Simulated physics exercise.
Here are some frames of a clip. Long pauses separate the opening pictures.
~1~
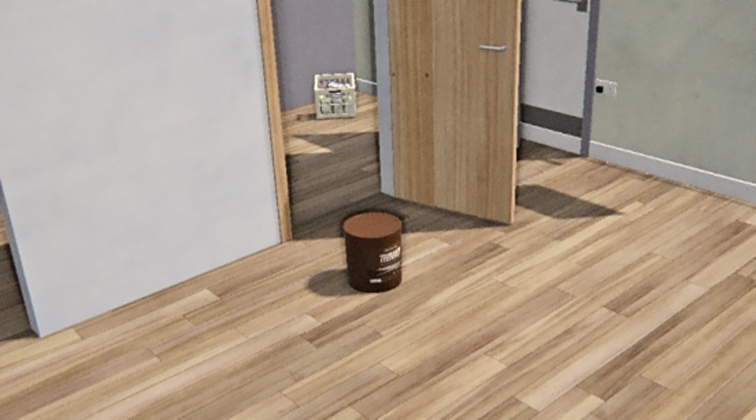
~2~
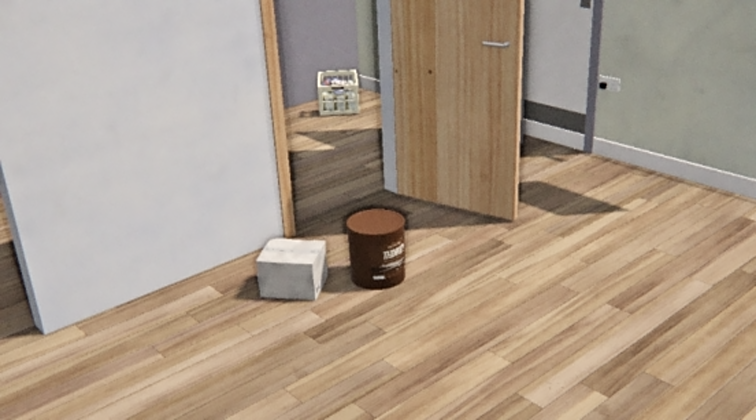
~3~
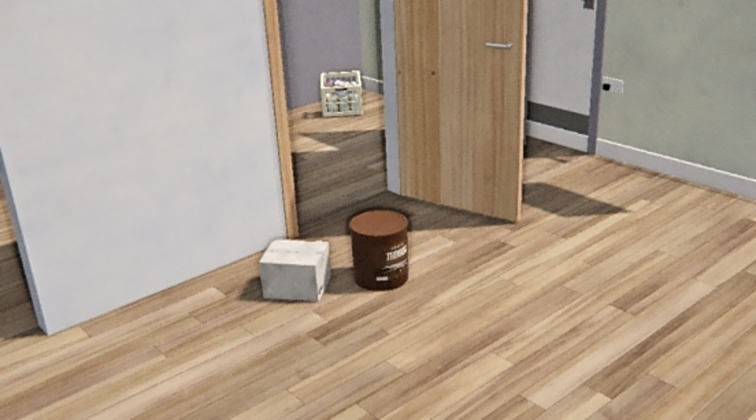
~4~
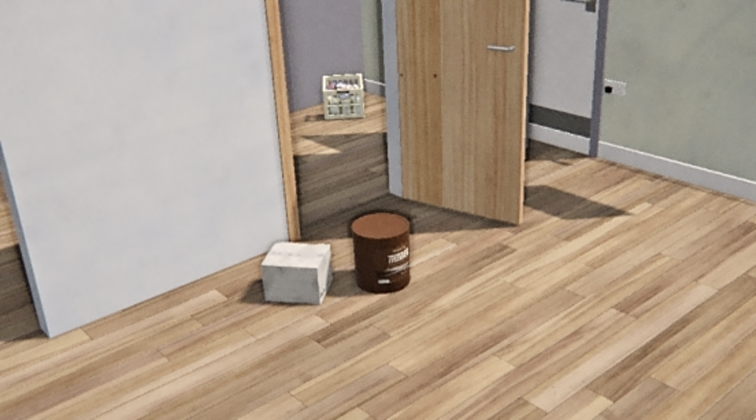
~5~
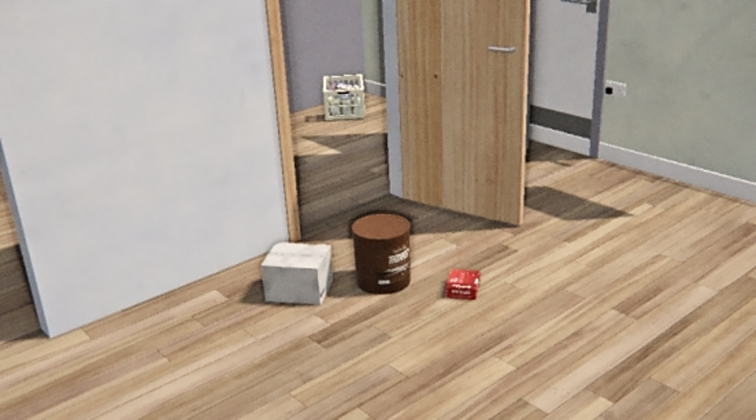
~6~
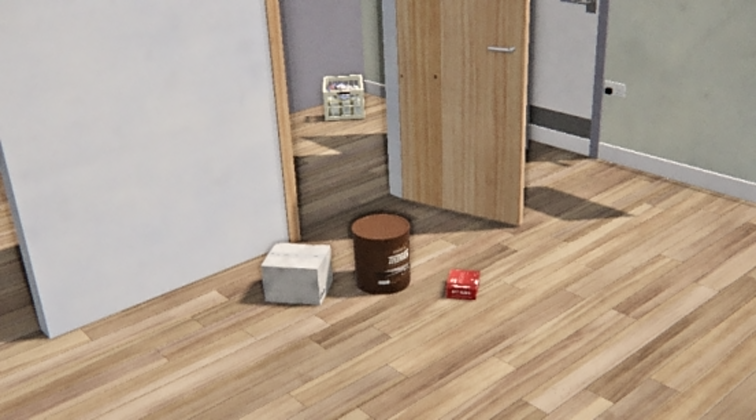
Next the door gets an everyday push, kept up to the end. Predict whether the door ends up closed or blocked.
Prediction: Closed.
Then, 0.50 s later than the last frame, open by 80°.
Then, 0.80 s later than the last frame, open by 52°.
Then, 1.20 s later than the last frame, open by 11°.
When it is over, open by 0°; all 3 as before. End places, in pixels of the last picture, red box near (463, 285).
